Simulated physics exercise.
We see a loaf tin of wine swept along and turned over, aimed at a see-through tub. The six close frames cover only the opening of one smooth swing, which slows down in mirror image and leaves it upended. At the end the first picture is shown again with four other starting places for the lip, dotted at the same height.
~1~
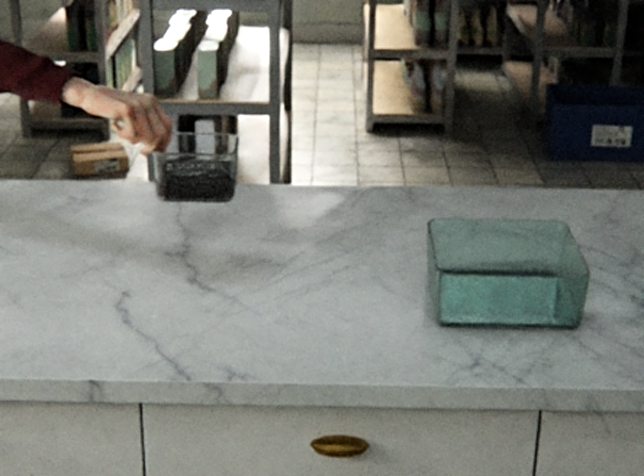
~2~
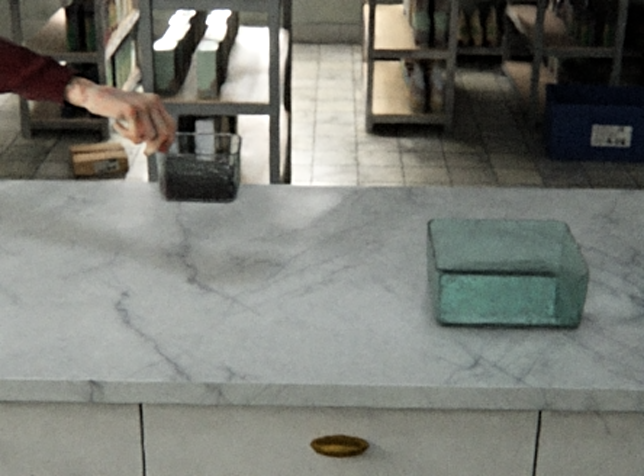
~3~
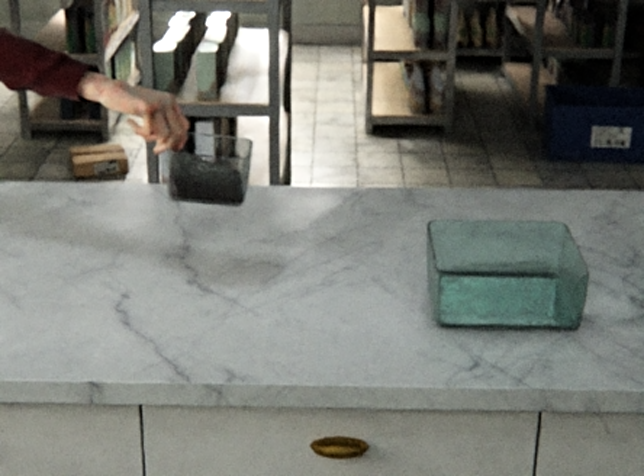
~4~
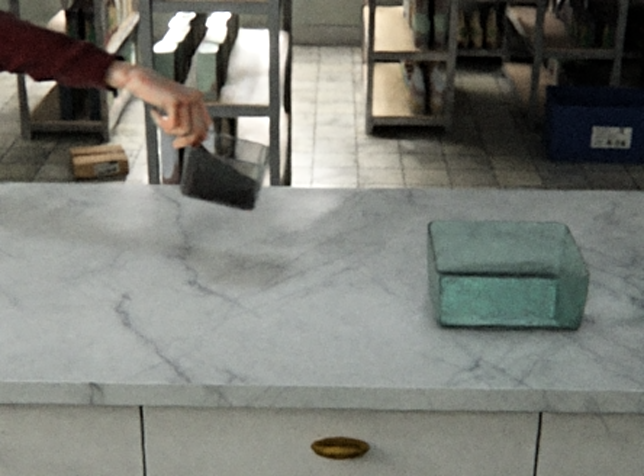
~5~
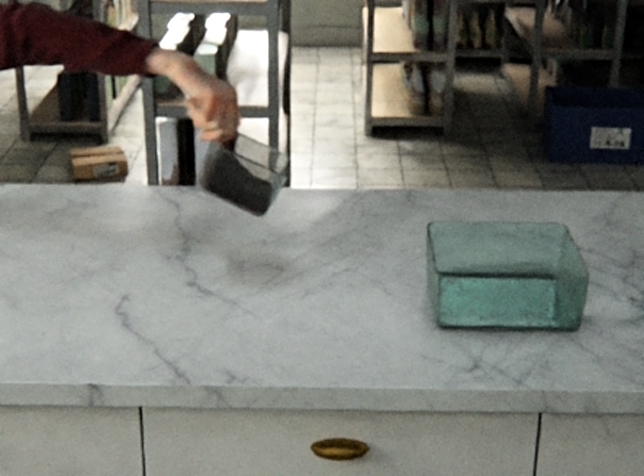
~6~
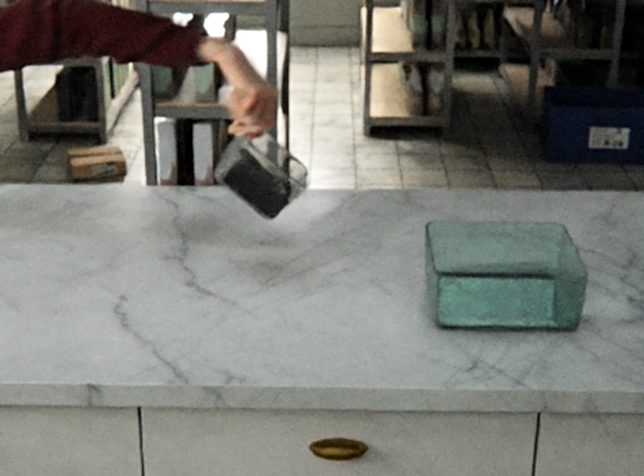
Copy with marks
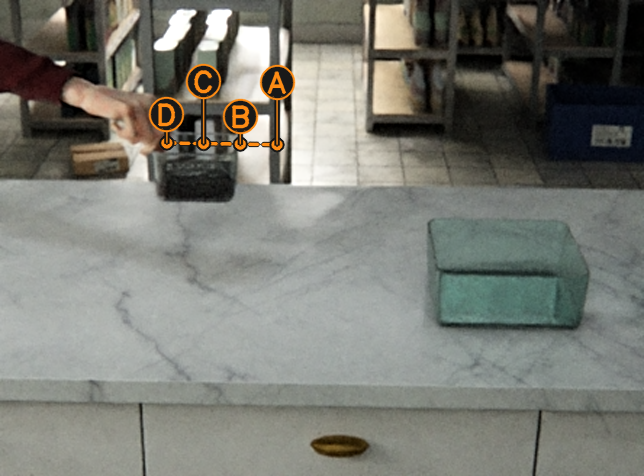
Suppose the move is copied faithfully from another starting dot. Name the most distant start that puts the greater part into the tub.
Choose A.
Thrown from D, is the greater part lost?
Yes, it does.
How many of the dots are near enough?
One of them.
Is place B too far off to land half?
Yes.
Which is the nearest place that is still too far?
Here it is place B.
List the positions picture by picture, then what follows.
Upright, lip at (235, 144); tub from (435, 323) to (581, 326); nothing has left yet, in the first frame.
Upright, lip at (238, 144); nothing has left yet, in the second frame.
Tipped about 5°, lip at (249, 148); nothing has left yet, in the third frame.
Tipped about 13°, lip at (268, 155); nothing has left yet, in the fourth frame.
Tipped about 26°, lip at (288, 166); nothing has left yet, in the fifth frame.
Tipped about 41°, lip at (307, 178); nothing has left yet, in the sixth frame.
On the marked copy, A at (277, 144); B at (240, 144); C at (203, 143); D at (166, 142).
With A, about 67 % lands in the tub, 18 % falls short and 15 % goes beside or beyond.
With B, about 28 % lands in the tub, 65 % falls short and 6 % goes beside or beyond.
With C, about 0 % lands in the tub, 97 % falls short and 3 % goes beside or beyond.
With D, about 0 % lands in the tub, 100 % falls short.
